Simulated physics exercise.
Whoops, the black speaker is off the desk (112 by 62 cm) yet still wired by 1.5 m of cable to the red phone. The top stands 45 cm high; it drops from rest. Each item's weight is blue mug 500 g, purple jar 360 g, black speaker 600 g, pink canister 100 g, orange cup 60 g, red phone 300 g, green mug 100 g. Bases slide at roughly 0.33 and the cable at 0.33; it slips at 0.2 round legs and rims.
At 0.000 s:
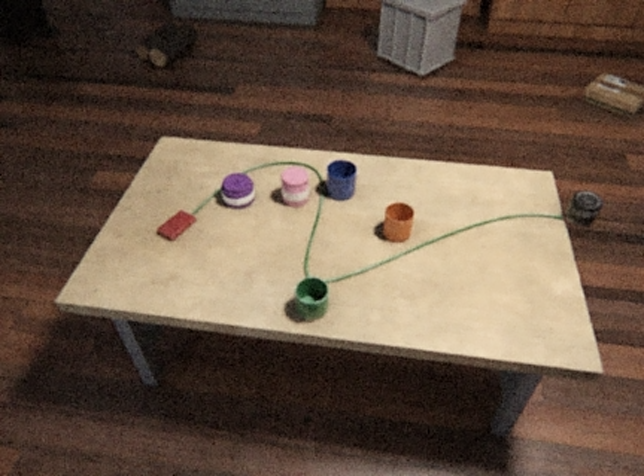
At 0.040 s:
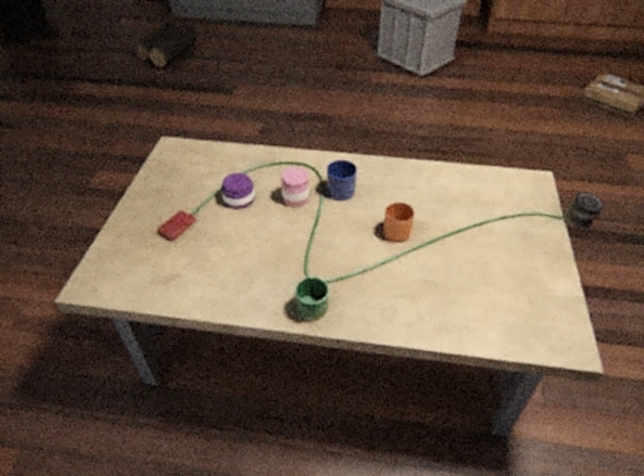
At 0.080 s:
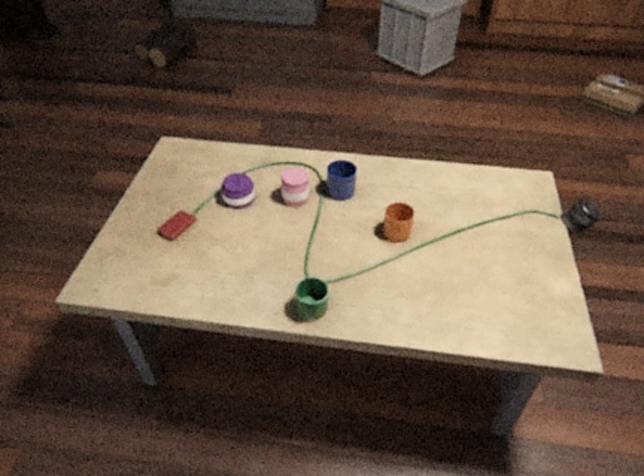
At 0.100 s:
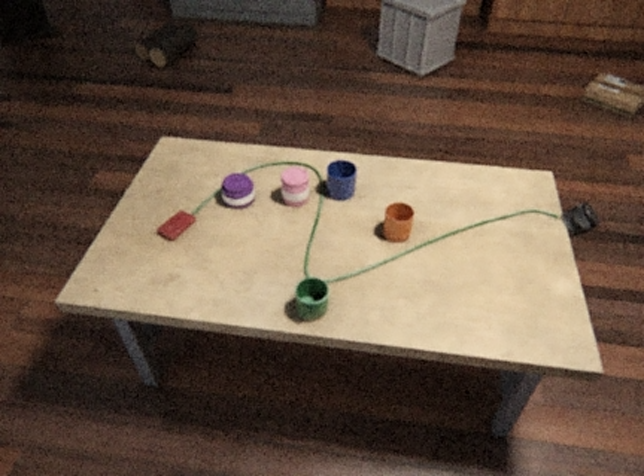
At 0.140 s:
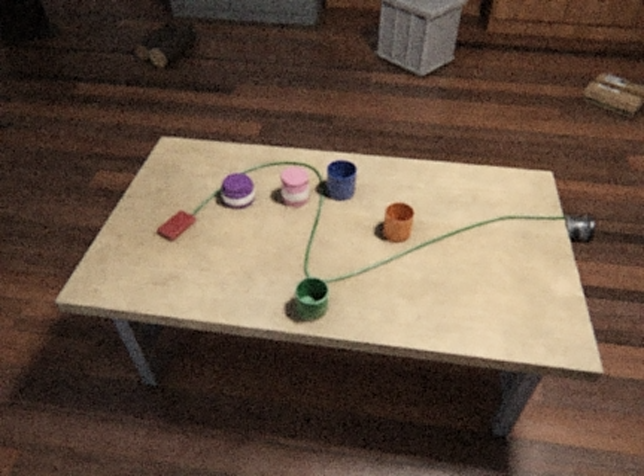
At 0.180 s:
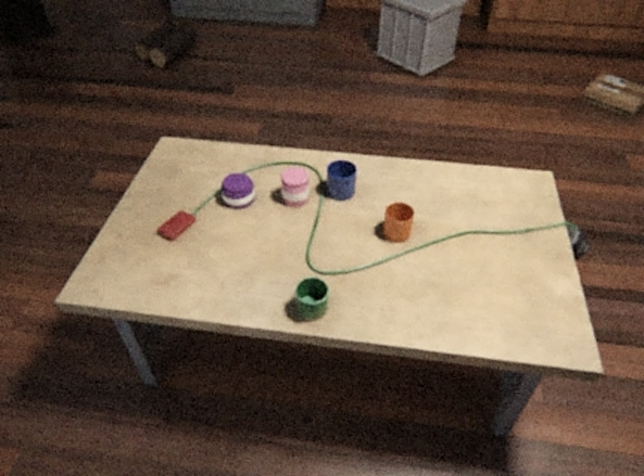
The video shows a small black speaker beyond the right edge of a desk, turning as it drops slightly, while its green cable, wired to a still red phone, shifts near the green mug and sags toward the right.
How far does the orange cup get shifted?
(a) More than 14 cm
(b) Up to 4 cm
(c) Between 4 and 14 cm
c, between 4 and 14 cm.
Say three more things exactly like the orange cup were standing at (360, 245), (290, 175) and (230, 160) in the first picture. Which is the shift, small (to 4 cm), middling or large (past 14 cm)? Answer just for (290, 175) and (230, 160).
Result, in order: Medium / minor.
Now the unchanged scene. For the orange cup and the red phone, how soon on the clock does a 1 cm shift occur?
About: Orange cup 0.30 s, red phone never.
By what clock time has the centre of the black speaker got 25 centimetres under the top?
Close to 0.28 s.
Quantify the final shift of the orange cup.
Orange cup: 8 cm.
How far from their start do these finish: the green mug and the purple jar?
Final offset from start: Green mug = 0 cm, purple jar = 0 cm.
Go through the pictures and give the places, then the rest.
In the first frame, shows, orange cup (400, 212); cable runs through (505, 218) (405, 253) (307, 257) (319, 175).
In the second frame, shows, black speaker (588, 201); cable runs through (504, 217) (307, 257).
In the third frame, shows, black speaker (582, 215); cable runs through (504, 217) (307, 257).
In the fourth frame, shows, black speaker (581, 219); cable runs through (504, 217) (307, 257).
In the fifth frame, shows, black speaker (577, 229); cable runs through (506, 217) (307, 257).
In the sixth frame, shows, orange cup (400, 212); cable runs through (531, 230) (419, 247) (307, 257) (319, 175).
At 0.4 s, the cable's tail end at (190, 216); orange cup 7 cm off its start, pink canister 1 cm off its start, black speaker over the edge.
At 0.7 s, the cable's tail end at (190, 216); orange cup 9 cm off its start, pink canister 1 cm off its start, black speaker over the edge.
At 0.9 s, the cable's tail end at (190, 216); orange cup 9 cm off its start at (418, 192), pink canister 1 cm off its start at (295, 177), black speaker over the edge.
At 1.2 s, the cable's tail end at (190, 216); orange cup 9 cm off its start, pink canister 1 cm off its start, black speaker over the edge.
At 2.4 s, the cable's tail end at (190, 216); orange cup 9 cm off its start at (418, 192), pink canister 1 cm off its start at (295, 177), black speaker over the edge.
